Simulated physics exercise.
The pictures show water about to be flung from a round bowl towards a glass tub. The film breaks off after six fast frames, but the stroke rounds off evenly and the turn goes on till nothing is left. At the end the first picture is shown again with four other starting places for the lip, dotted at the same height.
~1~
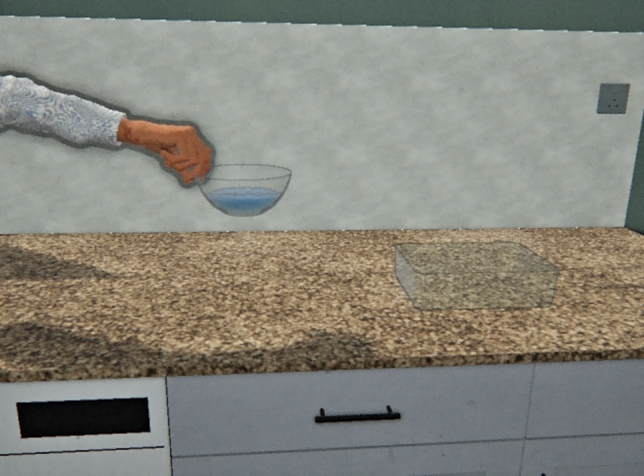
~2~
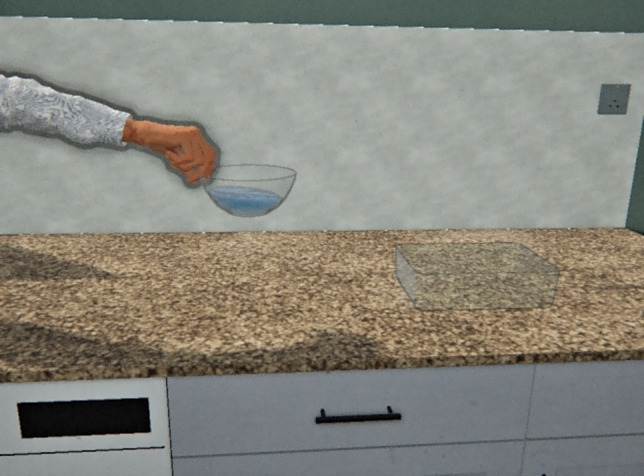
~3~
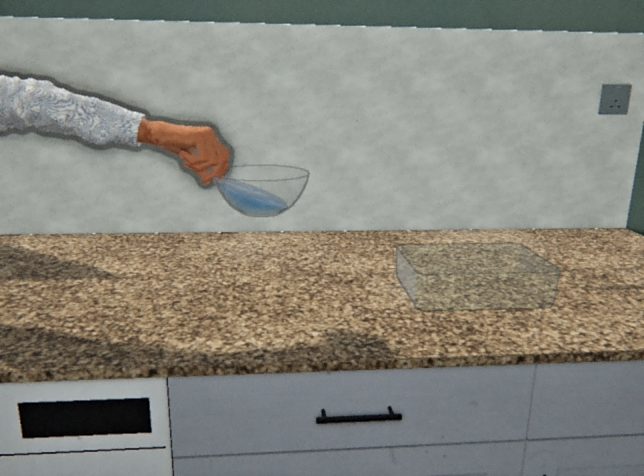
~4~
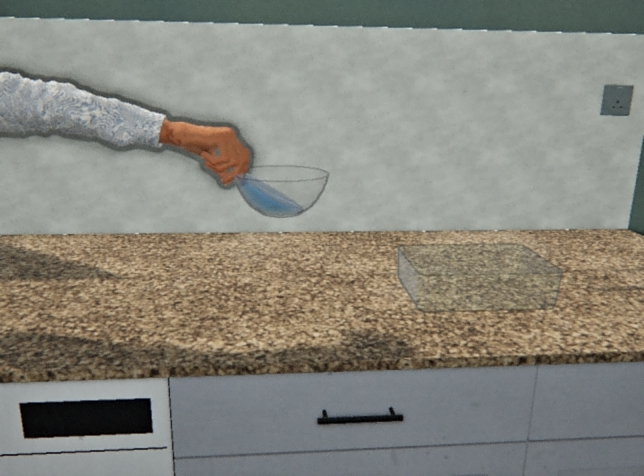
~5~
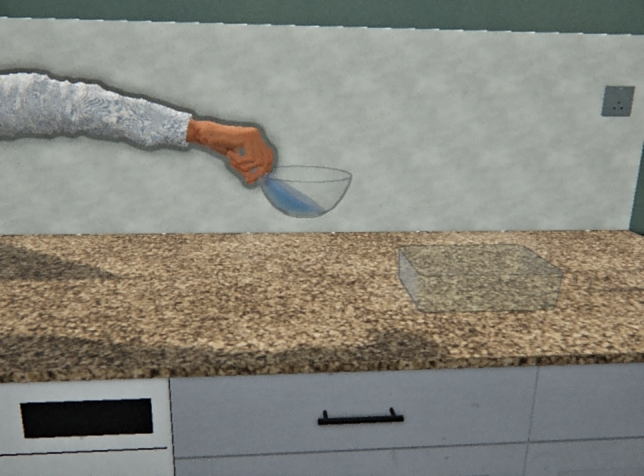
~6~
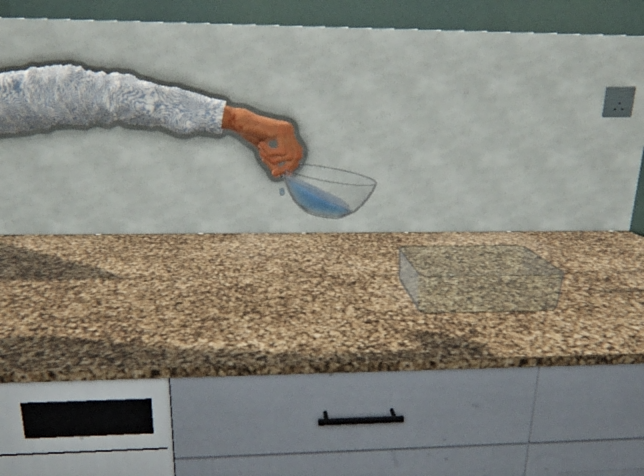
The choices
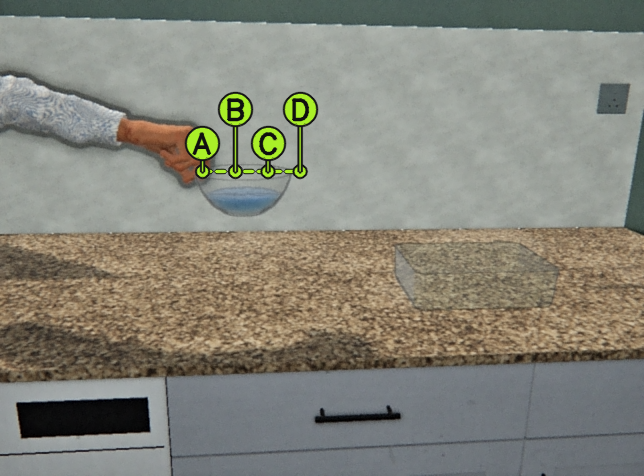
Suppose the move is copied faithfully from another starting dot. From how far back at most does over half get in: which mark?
The answer is dot B.
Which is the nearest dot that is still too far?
It is A.
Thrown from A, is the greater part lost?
Yes, it does.
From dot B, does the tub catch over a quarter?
Yes, it does.
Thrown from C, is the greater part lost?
No, that is safe.
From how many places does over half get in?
Three.
On the marked copy, A at (202, 171); B at (235, 171); C at (268, 171); D at (300, 171).
Choosing A, about 31 % lands in the tub, 65 % falls short and 5 % goes beside or beyond.
Choosing B, about 65 % lands in the tub, 26 % falls short and 9 % goes beside or beyond.
Choosing C, about 78 % lands in the tub, 7 % falls short and 14 % goes beside or beyond.
Choosing D, about 88 % lands in the tub, 6 % falls short and 6 % goes beside or beyond.
